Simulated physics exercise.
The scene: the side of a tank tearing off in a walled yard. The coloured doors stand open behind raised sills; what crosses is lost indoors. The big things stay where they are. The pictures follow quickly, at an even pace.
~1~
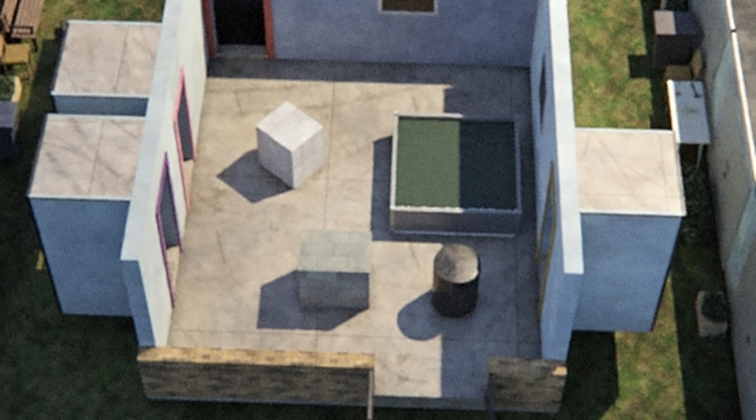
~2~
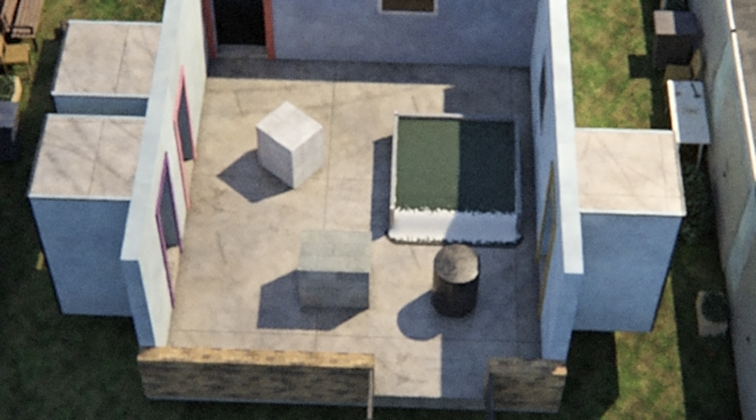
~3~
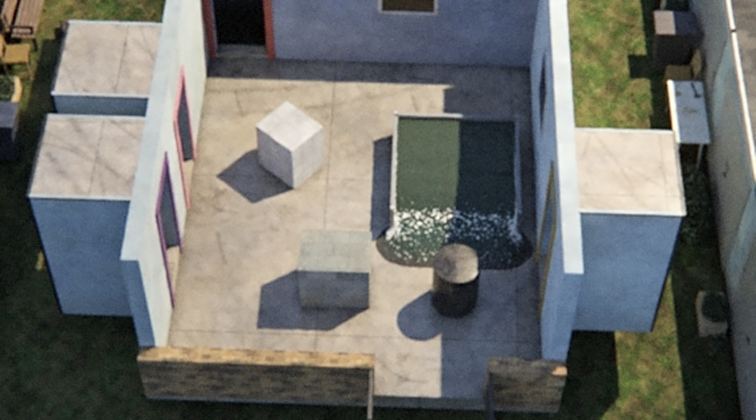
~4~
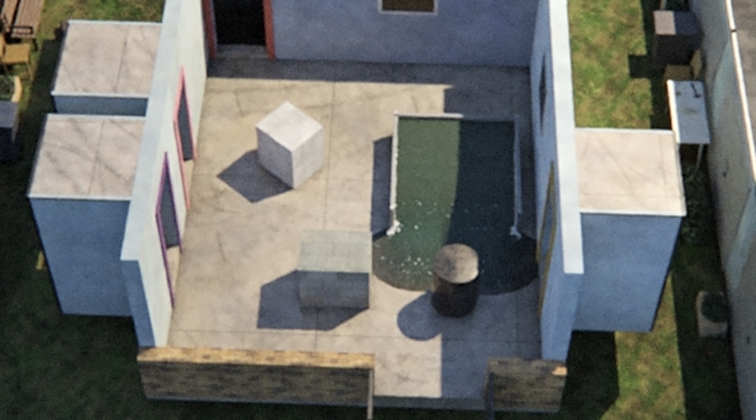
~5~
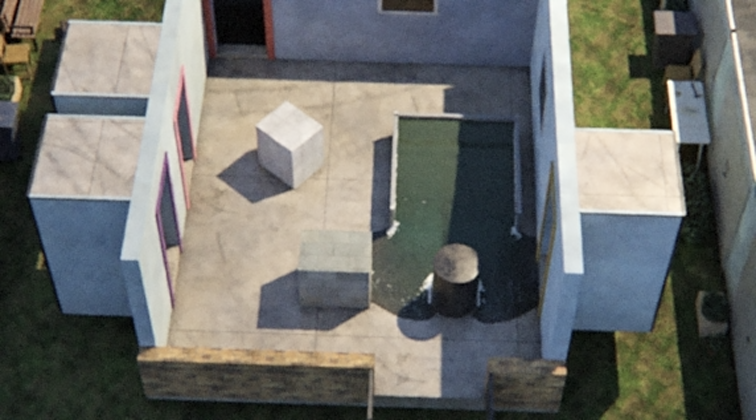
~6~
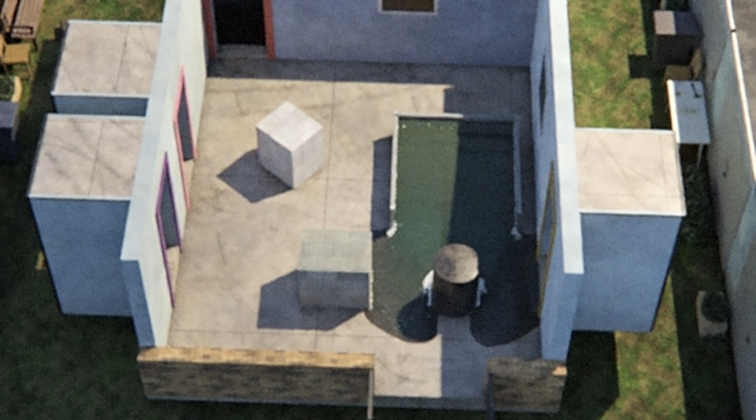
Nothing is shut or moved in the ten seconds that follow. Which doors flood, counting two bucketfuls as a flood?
In the end: The pink door holds within the limit; the yellow door holds within the limit; the purple door holds within the limit; the red door holds within the limit.
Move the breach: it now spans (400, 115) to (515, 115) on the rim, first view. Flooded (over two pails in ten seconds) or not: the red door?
Red passes that mark.
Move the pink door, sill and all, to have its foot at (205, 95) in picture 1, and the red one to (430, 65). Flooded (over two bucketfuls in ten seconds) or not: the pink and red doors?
One by one: The pink one takes less, the red one holds.
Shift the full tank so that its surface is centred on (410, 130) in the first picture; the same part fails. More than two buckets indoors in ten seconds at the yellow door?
My reading: The yellow door lets less in.
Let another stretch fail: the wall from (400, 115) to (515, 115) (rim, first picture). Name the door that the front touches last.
Last comes the purple-painted one.
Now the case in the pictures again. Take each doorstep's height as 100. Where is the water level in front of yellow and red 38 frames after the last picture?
Roughly 30 per cent, then 0 per cent.
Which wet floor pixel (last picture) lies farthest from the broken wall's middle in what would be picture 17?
I would point to (213, 375).
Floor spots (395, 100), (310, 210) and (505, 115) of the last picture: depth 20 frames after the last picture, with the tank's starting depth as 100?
In turn 0, 2 and 0 in a hundred.
A moment on, water covers 20 % of the floor; the pink door not reached, the yellow door wet at the sill, nothing in, the purple door not reached, the red door not reached.
Next, water covers 30 % of the floor; the pink door not reached, the yellow door wet at the sill, nothing in, the purple door not reached, the red door not reached.
Then, water covers 45 % of the floor; the pink door not reached, the yellow door under two buckets in, the purple door not reached, the red door not reached.
Later, water covers 60 % of the floor; the pink door wet at the sill, nothing in, the yellow door under two buckets in, the purple door wet at the sill, nothing in, the red door not reached.
In the end, water covers 80 % of the floor; the pink door wet at the sill, nothing in, the yellow door under two buckets in, the purple door wet at the sill, nothing in, the red door wet at the sill, nothing in.
